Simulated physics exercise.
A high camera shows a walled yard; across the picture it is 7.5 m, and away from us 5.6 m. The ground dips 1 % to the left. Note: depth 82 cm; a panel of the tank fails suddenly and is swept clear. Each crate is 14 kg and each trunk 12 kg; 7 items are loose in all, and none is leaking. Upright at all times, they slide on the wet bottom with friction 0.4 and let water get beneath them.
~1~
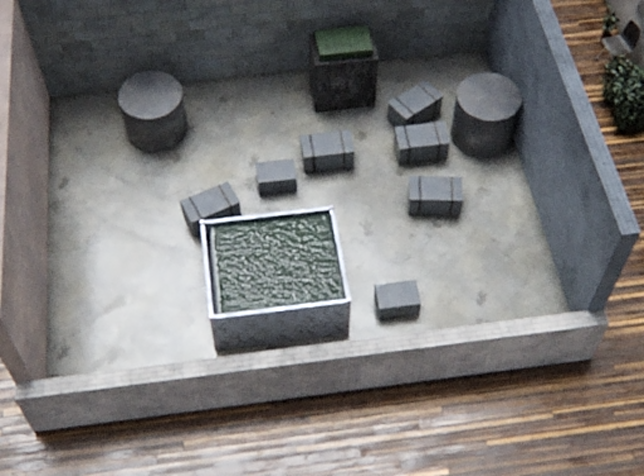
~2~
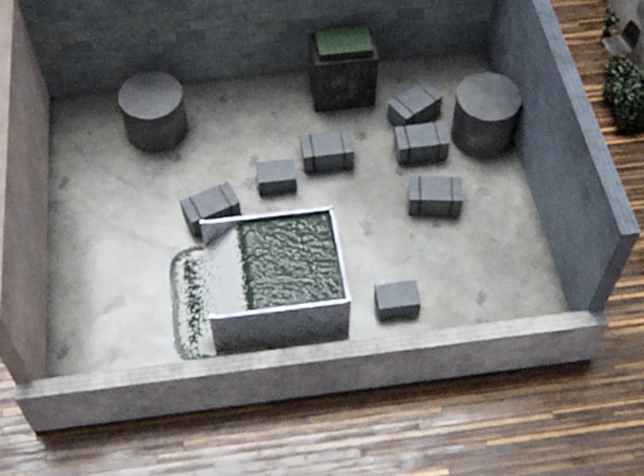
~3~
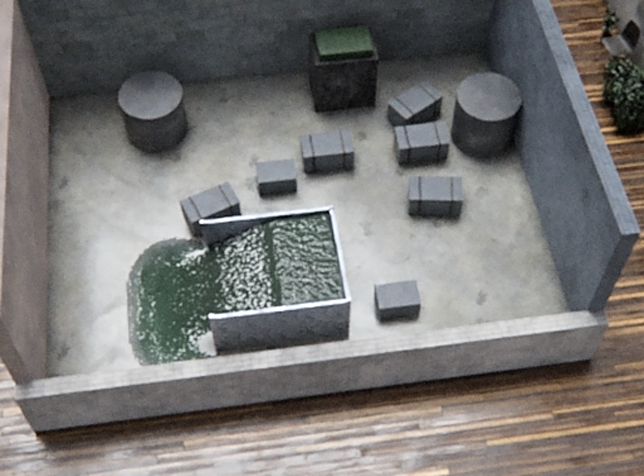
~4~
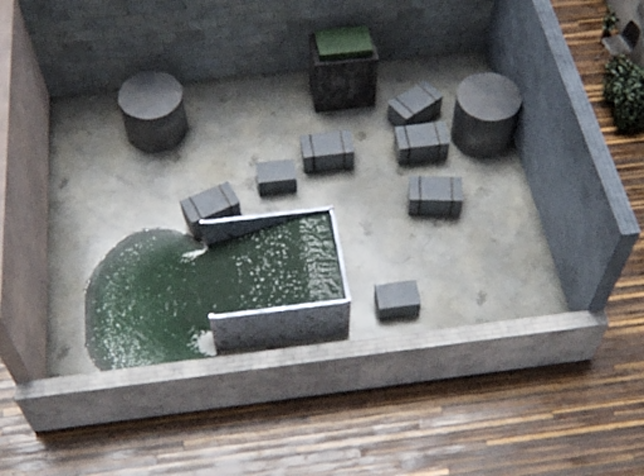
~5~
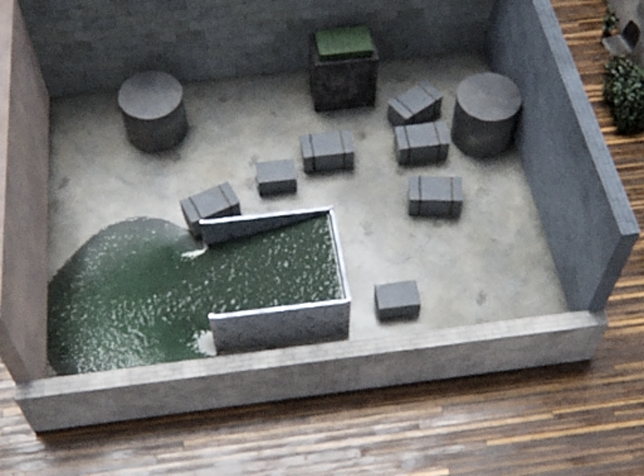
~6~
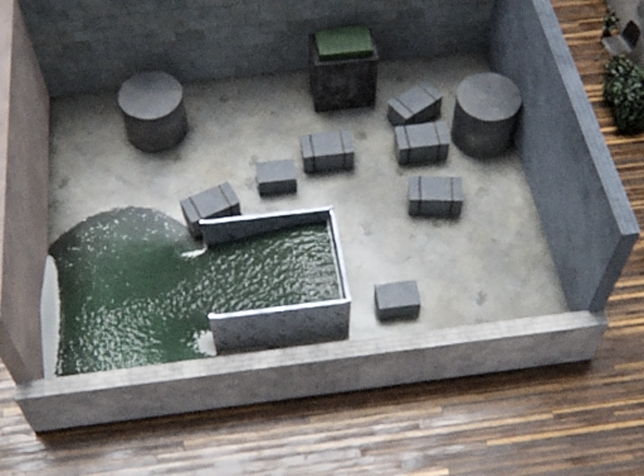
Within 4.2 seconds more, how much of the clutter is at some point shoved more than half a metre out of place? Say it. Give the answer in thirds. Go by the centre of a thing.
Under a third.
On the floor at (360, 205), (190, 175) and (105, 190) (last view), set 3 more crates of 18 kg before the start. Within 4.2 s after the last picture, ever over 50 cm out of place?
The first comes out within the limit, the second beyond the limit, the third beyond the limit.
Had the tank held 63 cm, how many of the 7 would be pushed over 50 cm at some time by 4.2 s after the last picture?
That would make 0 of them.
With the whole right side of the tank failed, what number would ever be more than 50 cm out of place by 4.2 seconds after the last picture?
Then the count would be 6.
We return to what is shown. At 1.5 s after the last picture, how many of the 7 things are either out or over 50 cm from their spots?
Tally: 0.
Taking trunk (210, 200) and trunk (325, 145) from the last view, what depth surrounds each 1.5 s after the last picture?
Some 0 cm at the first, some 0 cm at the second.
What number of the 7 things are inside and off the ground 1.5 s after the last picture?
The count is 0.
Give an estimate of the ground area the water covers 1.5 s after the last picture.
I'd estimate close to 13 m2.
Then, 0.4 s after the last picture 0 of 7 are over 50 cm from their spots; 0 afloat.
Then, 1.5 s after the last picture 0 of 7 are over 50 cm from their spots; 0 afloat.
Then, 2.8 s after the last picture 0 of 7 are over 50 cm from their spots; 0 afloat.
Then, 4.2 s after the last picture 0 of 7 are over 50 cm from their spots, and 0 have been at some point; 0 afloat.
